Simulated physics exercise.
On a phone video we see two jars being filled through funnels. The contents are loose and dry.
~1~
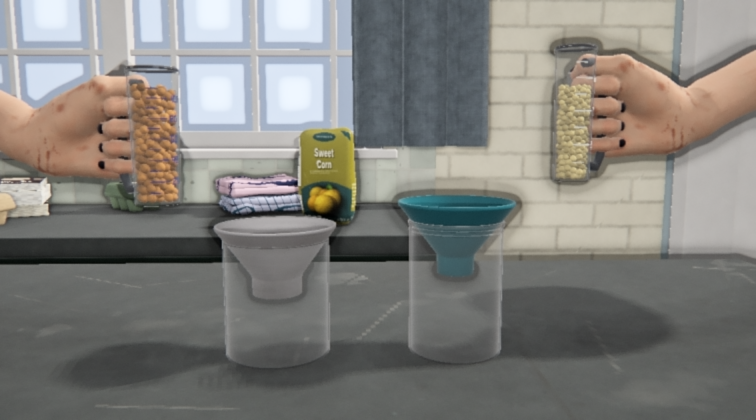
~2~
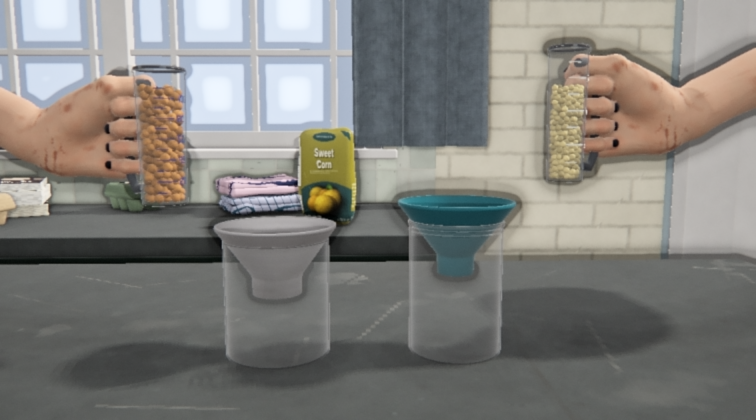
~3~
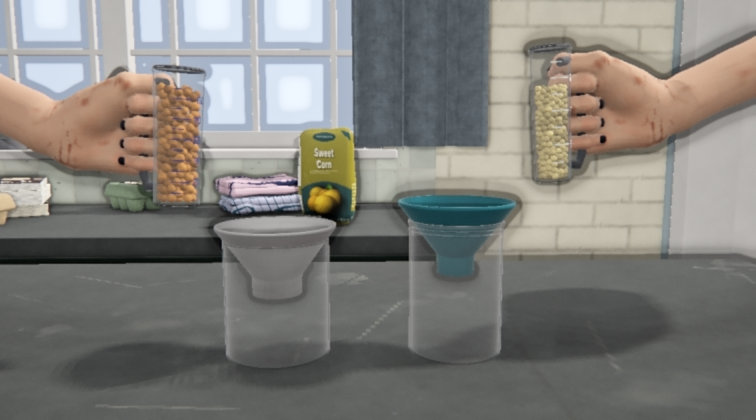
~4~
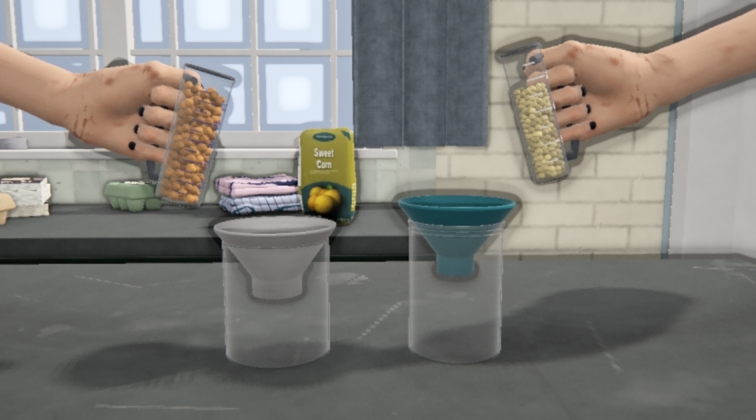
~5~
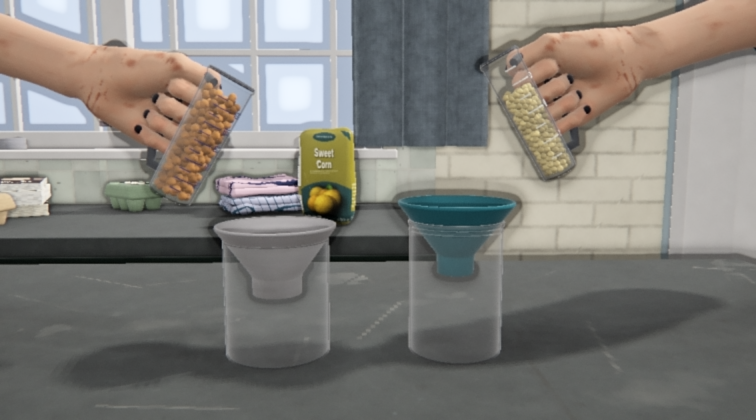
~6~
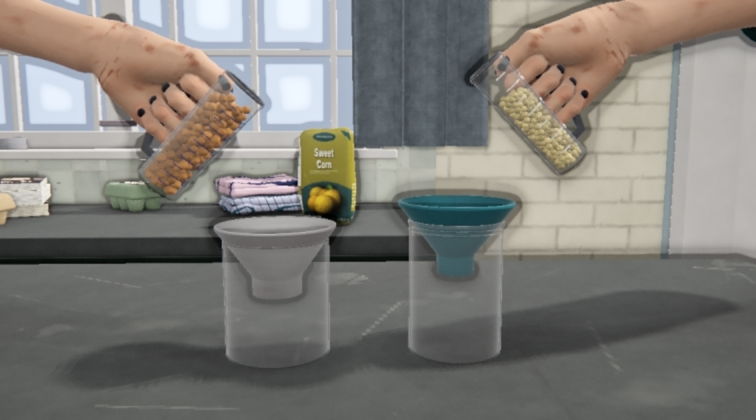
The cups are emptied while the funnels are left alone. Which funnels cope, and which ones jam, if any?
Left funnel: Watch it pour right through, right funnel: Watch it pour right through.
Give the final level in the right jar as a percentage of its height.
Around 10 per cent.
Then, 0.23 s past the last view, left, all still in the cup; right, all still in the cup.
Then, 0.53 s past the last view, left, all still in the cup; right, all still in the cup.
Then, 0.84 s past the last view, left, nearly all still in the cup, a stray few in or over the funnel, a stray few down in the jar; right, nearly all still in the cup, a stray few in or over the funnel.
Finally, left, all down in the jar; right, all down in the jar.
